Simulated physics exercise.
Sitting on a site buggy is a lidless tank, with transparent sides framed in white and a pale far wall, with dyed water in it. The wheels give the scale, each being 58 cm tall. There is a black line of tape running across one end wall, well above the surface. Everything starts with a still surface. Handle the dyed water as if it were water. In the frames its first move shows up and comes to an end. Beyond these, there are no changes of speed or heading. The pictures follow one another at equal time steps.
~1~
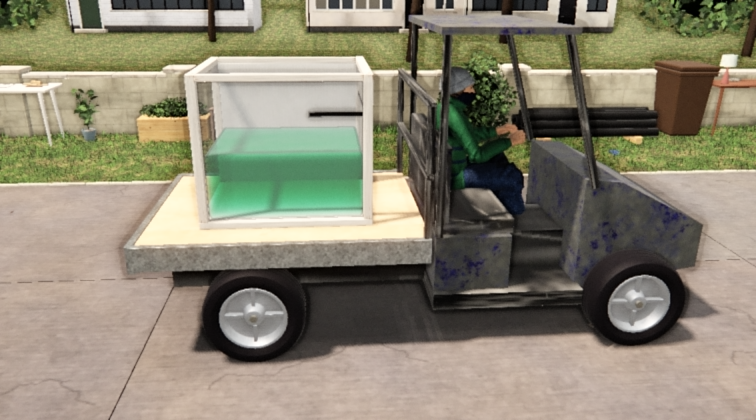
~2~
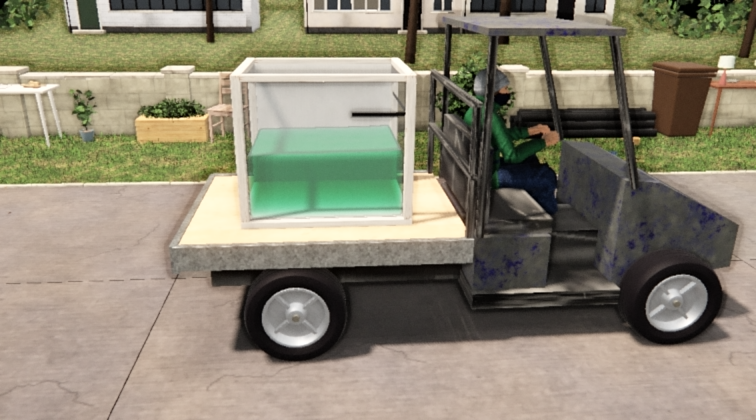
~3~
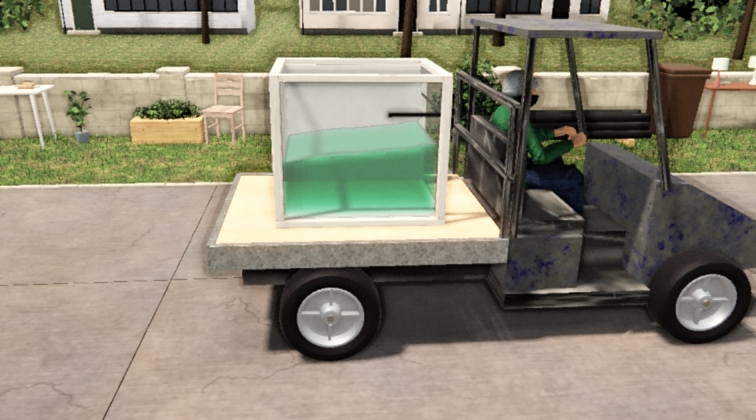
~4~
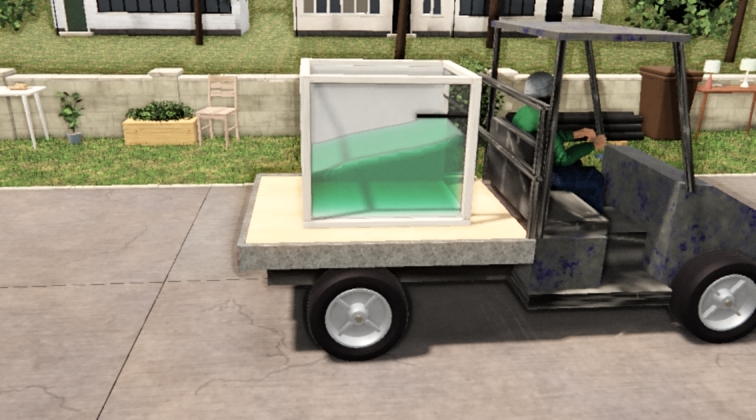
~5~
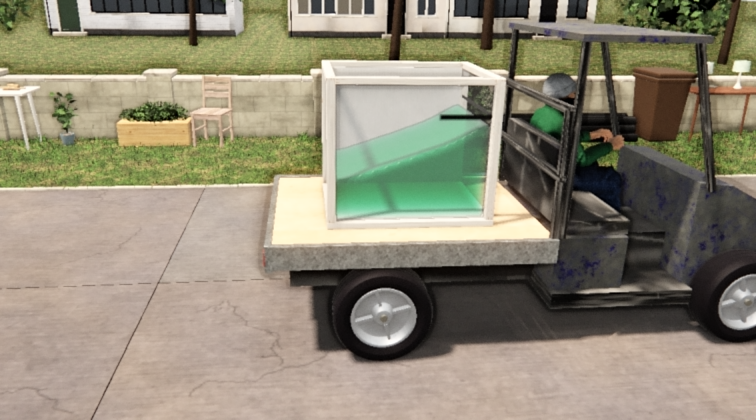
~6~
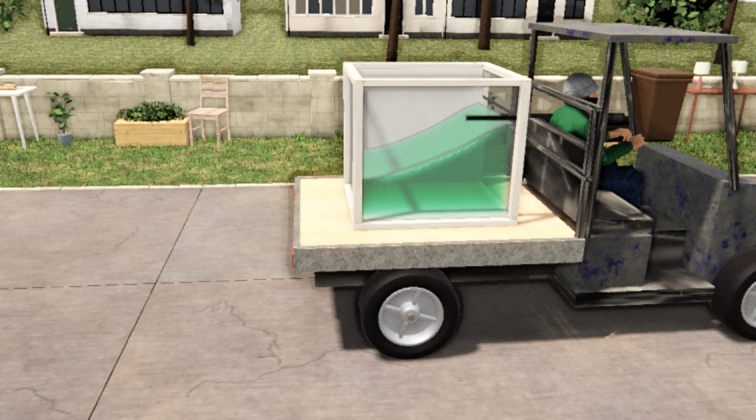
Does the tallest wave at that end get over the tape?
My guess is it climbs high enough.
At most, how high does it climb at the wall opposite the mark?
Roughly 58 centimetres.
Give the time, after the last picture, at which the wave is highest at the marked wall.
1.1 s.
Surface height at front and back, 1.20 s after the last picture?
At that moment it stands around 58 cm in front and around 28 cm behind.
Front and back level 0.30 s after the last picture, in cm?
I'd say some 38 centimetres in front and some 44 centimetres behind.
Then, 0.30 s after the last picture, front 38 cm, middle 37 cm, back 44 cm above the floor; no loss so far.
Then, 0.75 s after the last picture, front 30 cm, middle 40 cm, back 47 cm above the floor; no loss so far.
Then, 1.20 s after the last picture, front 58 cm, middle 35 cm, back 28 cm above the floor; no loss so far.
Then, 2.98 s after the last picture, the waves are smaller; the highest at the front wall was 68 cm, at 1.15 s after the last picture, against a line at 62 cm.
